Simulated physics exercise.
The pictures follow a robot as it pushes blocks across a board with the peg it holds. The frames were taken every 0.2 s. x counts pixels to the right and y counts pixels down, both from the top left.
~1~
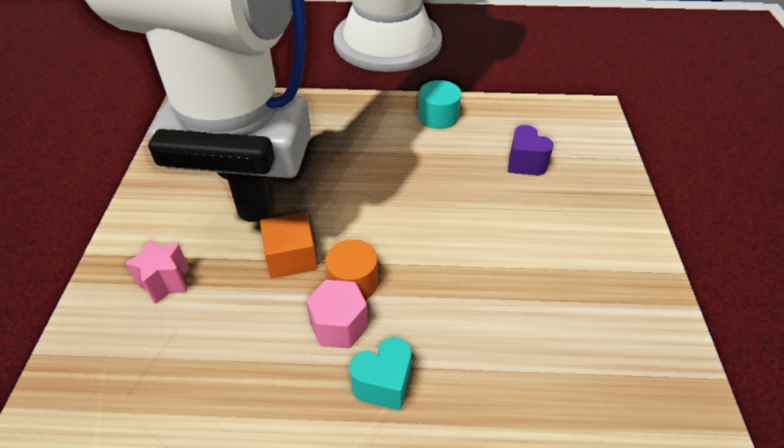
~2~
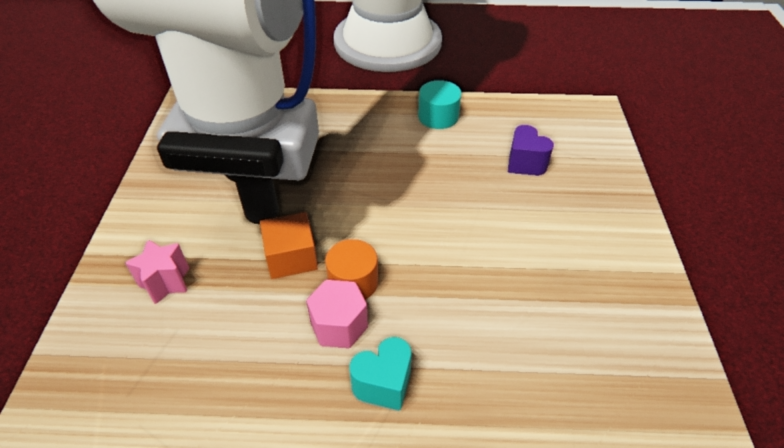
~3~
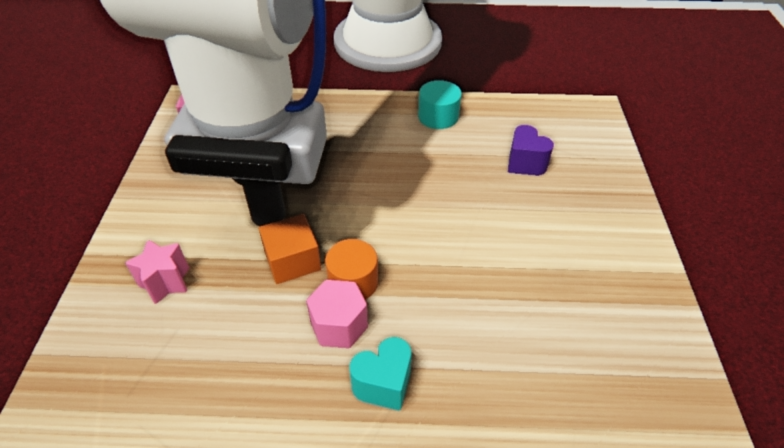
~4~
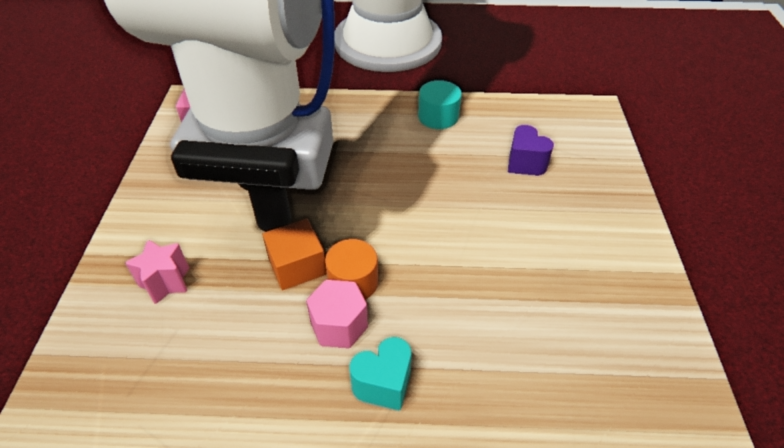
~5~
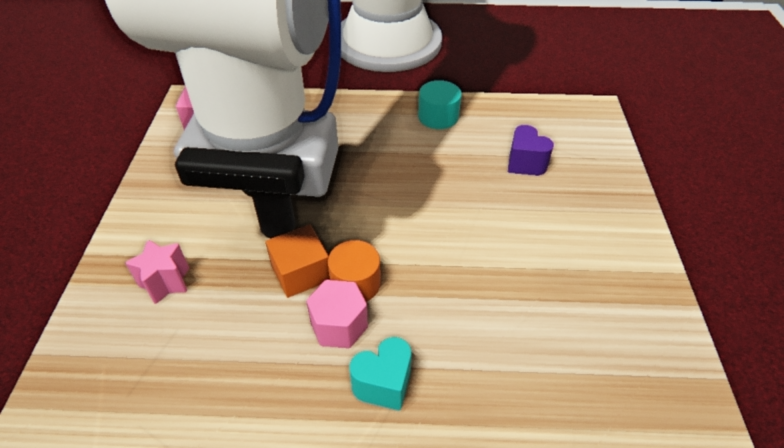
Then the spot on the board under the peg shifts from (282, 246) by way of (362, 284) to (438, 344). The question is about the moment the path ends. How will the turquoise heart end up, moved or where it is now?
Right where it was.
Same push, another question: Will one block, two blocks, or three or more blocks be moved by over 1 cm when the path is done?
At least three of them.
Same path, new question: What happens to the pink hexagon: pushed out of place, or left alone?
It shifts position.
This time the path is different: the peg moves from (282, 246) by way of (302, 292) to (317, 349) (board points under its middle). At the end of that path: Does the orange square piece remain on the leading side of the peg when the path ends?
Final answer: Yes.
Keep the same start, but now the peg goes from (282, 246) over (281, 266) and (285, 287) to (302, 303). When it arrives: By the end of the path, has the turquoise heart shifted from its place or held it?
Once the path ends, it is somewhere new.
On the path given first. One third of the way, peg (333, 253); orange square piece (308, 280), turned 35° clockwise; pink hexagon (341, 325), turned 15° anticlockwise; orange circular block (369, 265).
Two thirds of the way, peg (387, 285); orange square piece (310, 283), turned 45° clockwise; pink hexagon (340, 330), turned 30° anticlockwise; orange circular block (430, 295).
At the end, peg (440, 328); orange square piece (310, 283), turned 45° clockwise; pink hexagon (340, 330), turned 30° anticlockwise; orange circular block (490, 320); turquoise heart not moved.
